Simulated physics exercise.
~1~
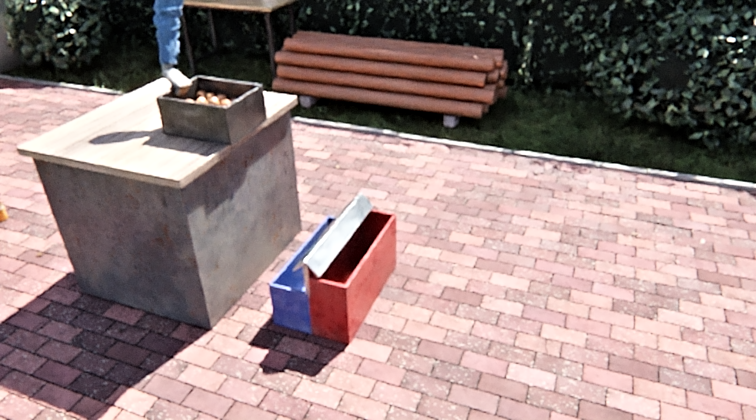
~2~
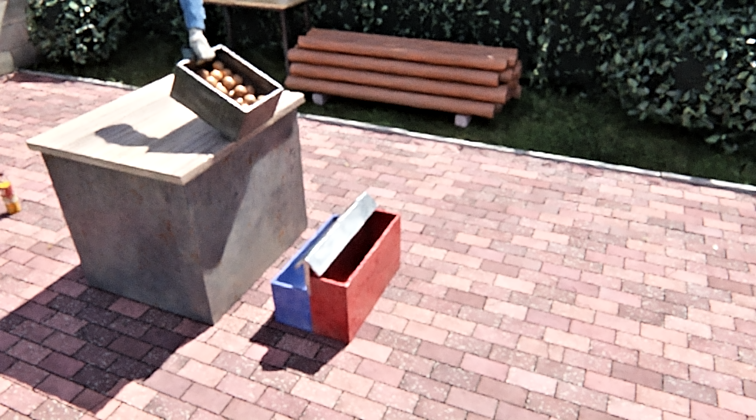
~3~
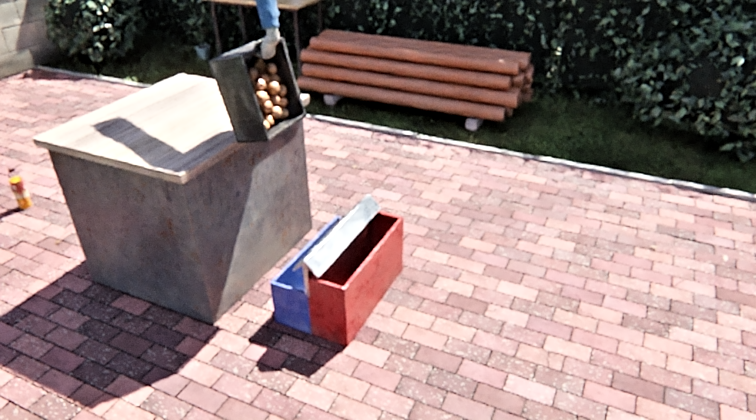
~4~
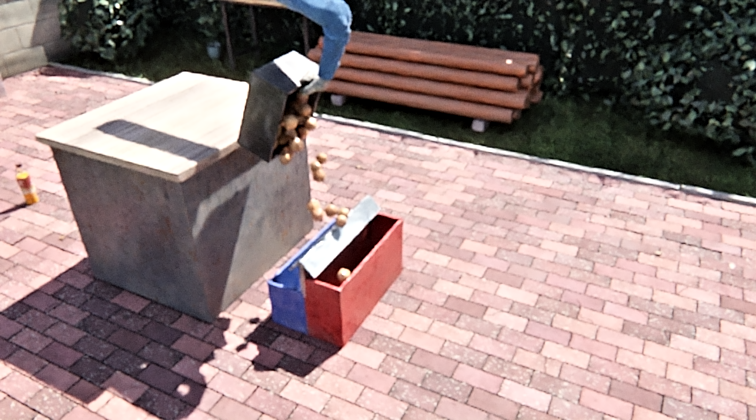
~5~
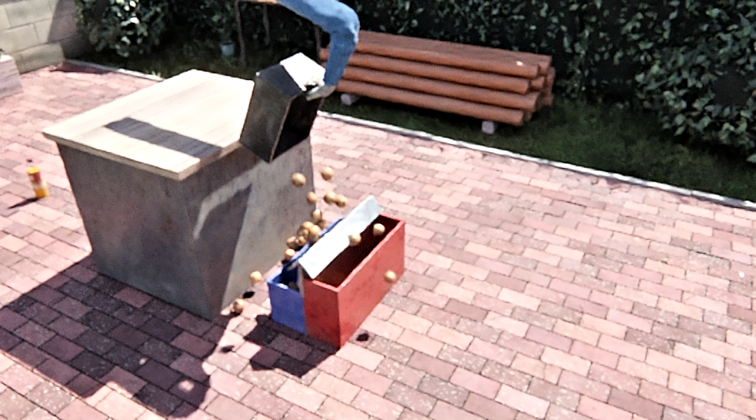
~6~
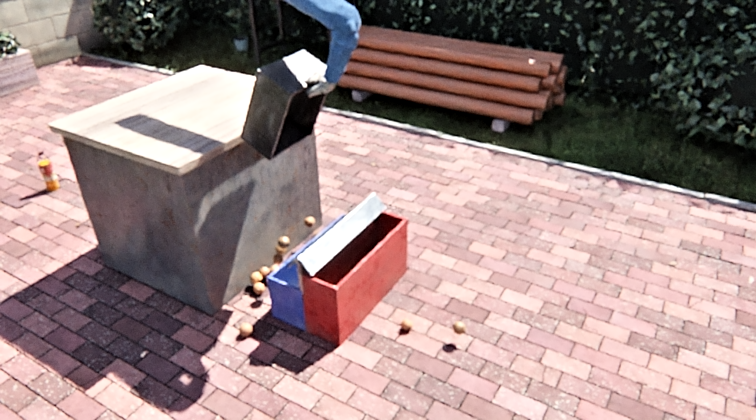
A black tote of brown onions, gripped by a blue-sleeved arm, sits on a pale-topped grey bench in a sunny brick-paved yard, seen from above. On the ground to the right stand a blue trough and a red bin, with a pale sloped splitter over their shared wall; stacked logs and a hedge lie behind. The arm lifts and tips the tote rightward past the bench edge until the onions pour out. They tumble onto the splitter and scatter. The tote hangs tilted and emptied, with several onions on the bricks beside the blue trough and two beyond the red bin.
